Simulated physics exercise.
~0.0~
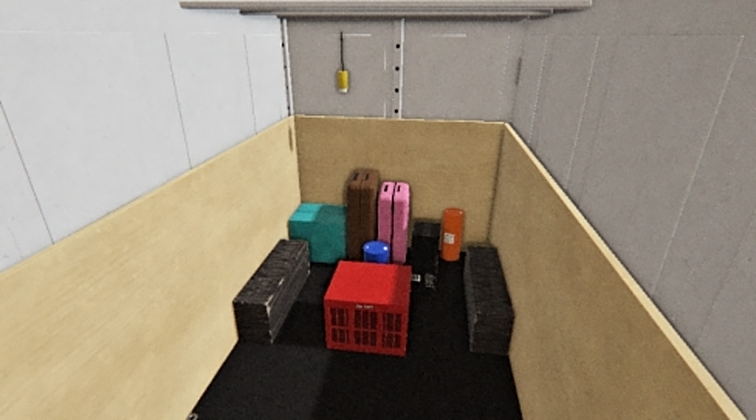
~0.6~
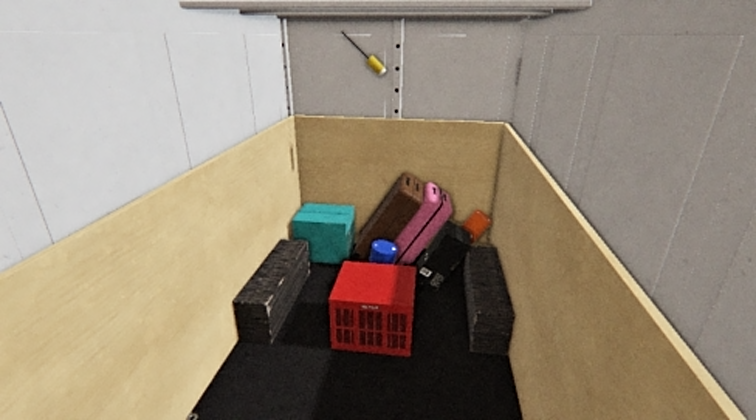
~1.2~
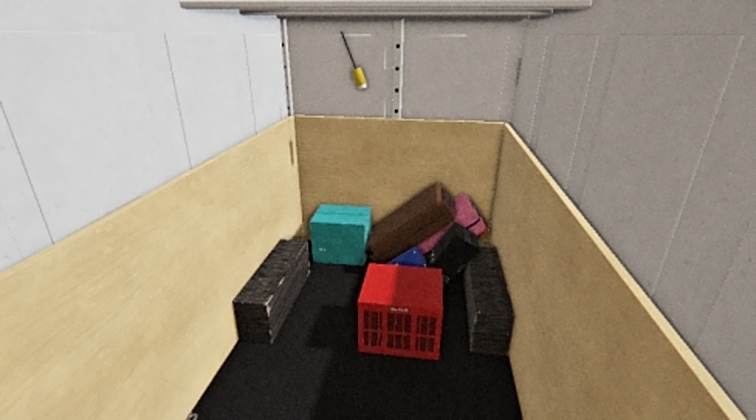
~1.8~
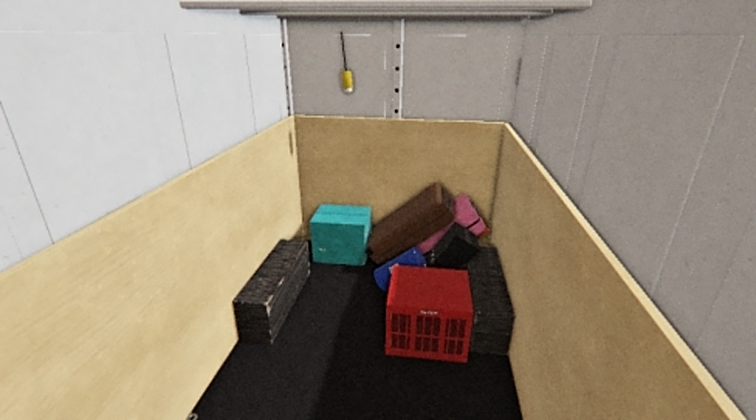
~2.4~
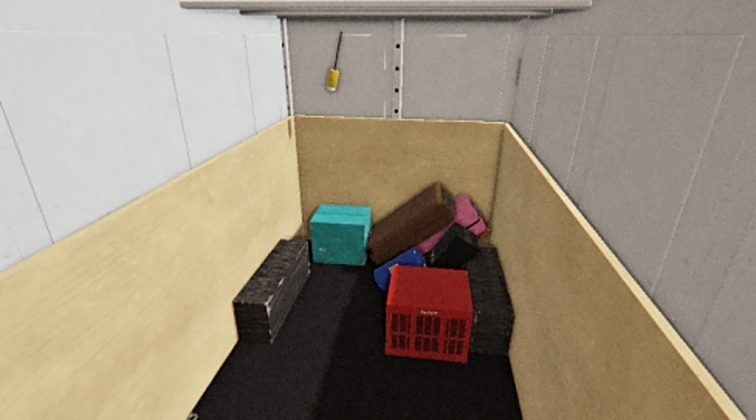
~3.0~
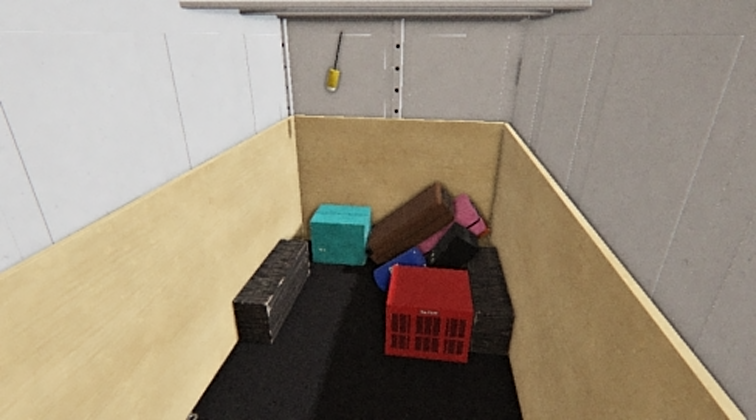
Red crate sliding right across a van-like cargo hold as brown and pink cases topple right, ending heaped beside the wall.
